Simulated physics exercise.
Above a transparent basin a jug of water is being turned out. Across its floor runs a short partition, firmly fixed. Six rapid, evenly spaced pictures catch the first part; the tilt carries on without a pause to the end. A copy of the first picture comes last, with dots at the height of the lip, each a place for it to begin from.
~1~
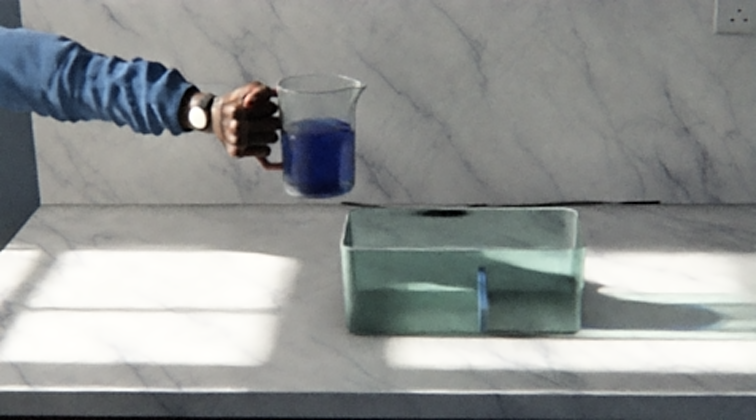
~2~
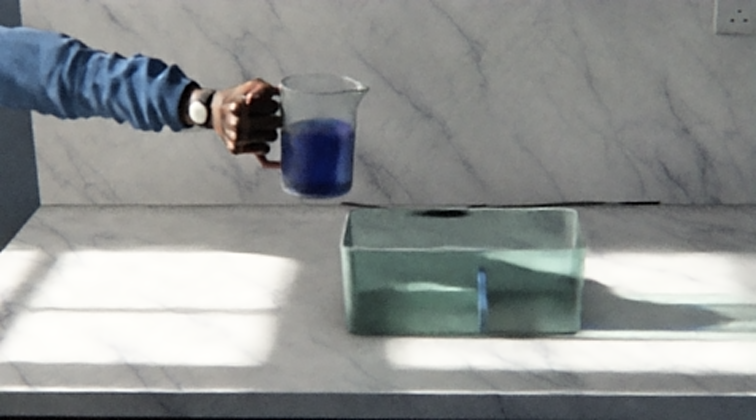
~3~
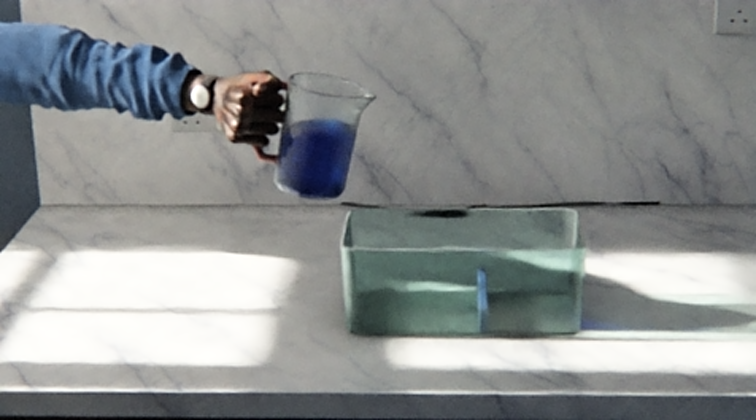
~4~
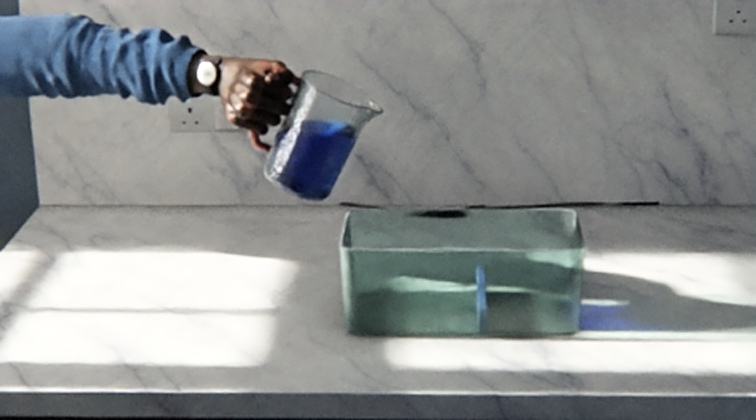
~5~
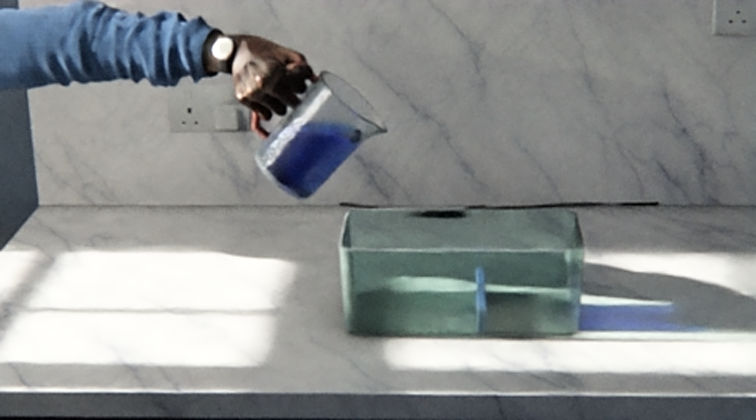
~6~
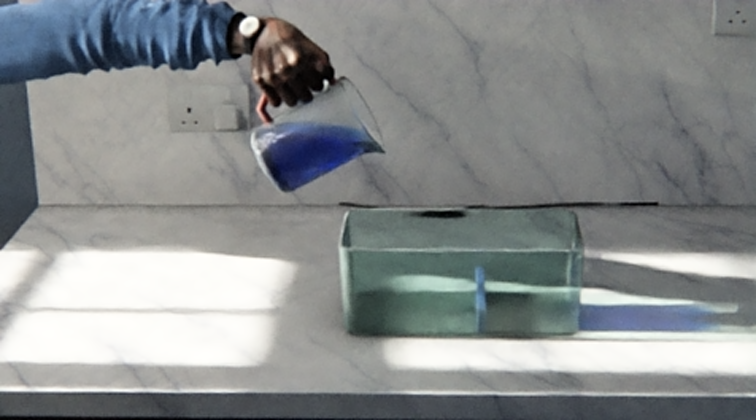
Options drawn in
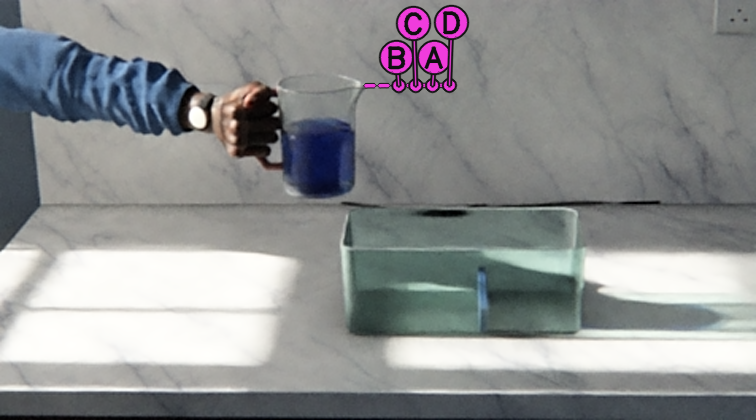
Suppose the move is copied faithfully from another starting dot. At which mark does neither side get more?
Best: A.
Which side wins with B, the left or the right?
The left side.
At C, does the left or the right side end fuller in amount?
More ends on the left.
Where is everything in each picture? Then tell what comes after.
Upright, lip at (365, 85); basin from (346, 331) to (581, 332); top of the wall at (483, 286); nothing has left yet.
Tipped about 3°, lip at (368, 88); nothing has left yet.
Tipped about 12°, lip at (375, 97); nothing has left yet.
Tipped about 25°, lip at (382, 111); nothing has left yet.
Tipped about 42°, lip at (387, 130); nothing has left yet.
Tipped about 60°, lip at (385, 152); nothing has left yet.
On the marked copy, A at (432, 85); B at (398, 85); C at (415, 85); D at (449, 85).
If A is chosen, about 47 % ends left of the wall and 52 % right of it.
If B is chosen, about 89 % ends left of the wall and 7 % right of it; 4 % is lost outside.
If C is chosen, about 87 % ends left of the wall and 10 % right of it; 3 % is lost outside.
If D is chosen, about 14 % ends left of the wall and 85 % right of it.
